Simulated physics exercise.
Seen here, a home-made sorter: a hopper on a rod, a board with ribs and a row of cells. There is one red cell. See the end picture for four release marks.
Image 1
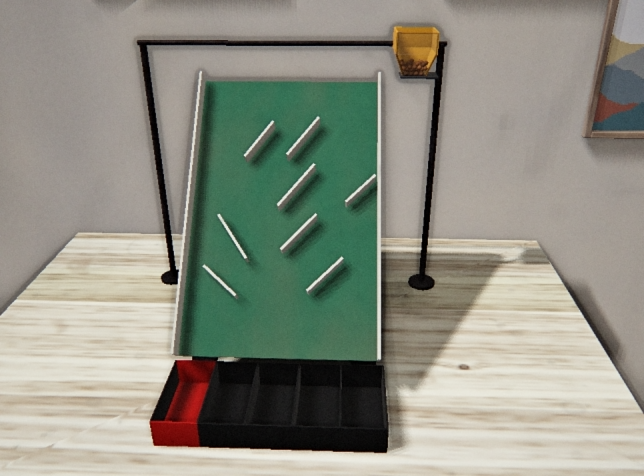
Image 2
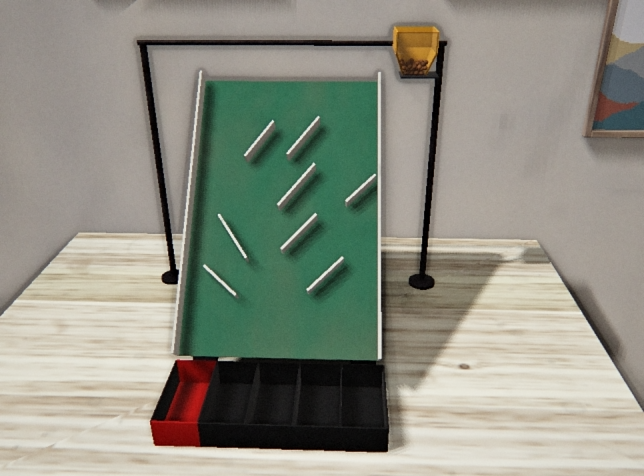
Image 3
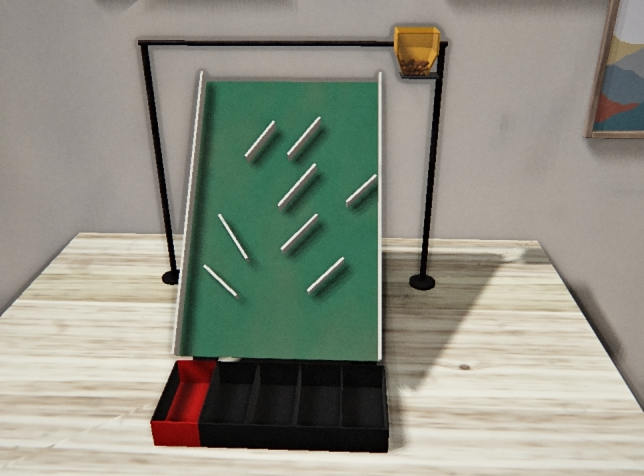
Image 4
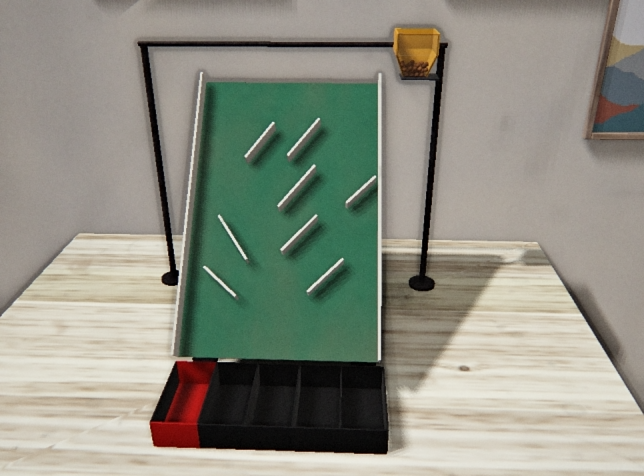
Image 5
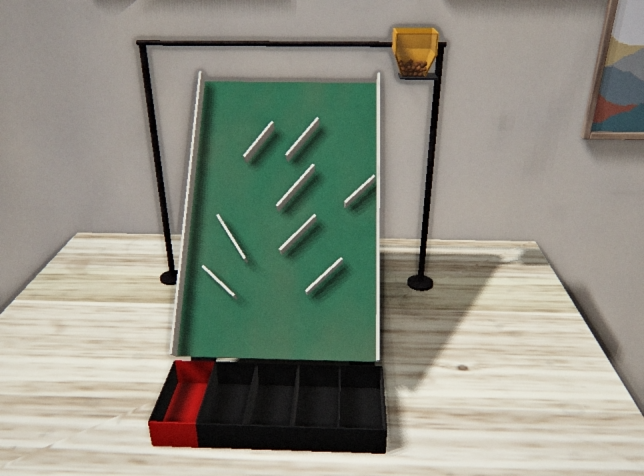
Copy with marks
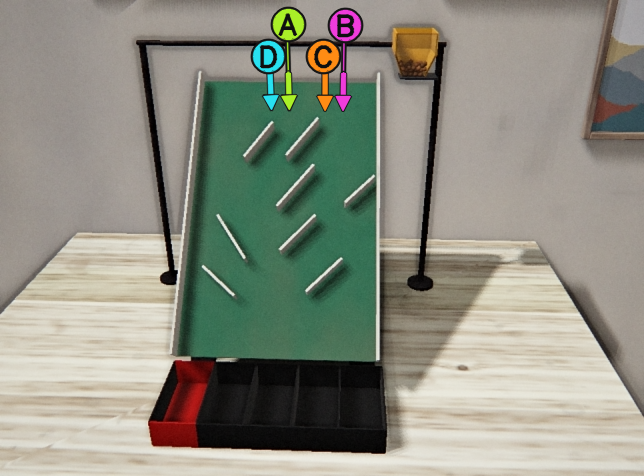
On a pale wooden tabletop, a yellow hopper hanging motionless from a black rod beside a ribbed green board above red and black cells.
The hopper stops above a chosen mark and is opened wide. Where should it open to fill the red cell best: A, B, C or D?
D beats the others.
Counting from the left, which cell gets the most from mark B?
The second from the left.
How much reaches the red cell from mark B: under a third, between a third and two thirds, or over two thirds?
It is under a third.
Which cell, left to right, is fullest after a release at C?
The third.
On the marked copy, mark A meets the board at (289, 104); mark B meets the board at (343, 105); mark C meets the board at (325, 105); mark D meets the board at (271, 104).
If A is chosen, a small part in the red cell, most in other cells, a small part outside the box.
If B is chosen, a small part in the red cell, nearly all in other cells, a stray few held on the board.
If C is chosen, a small part in the red cell, nearly all in other cells.
If D is chosen, about two thirds in the red cell, about a third in other cells, a stray few outside the box.
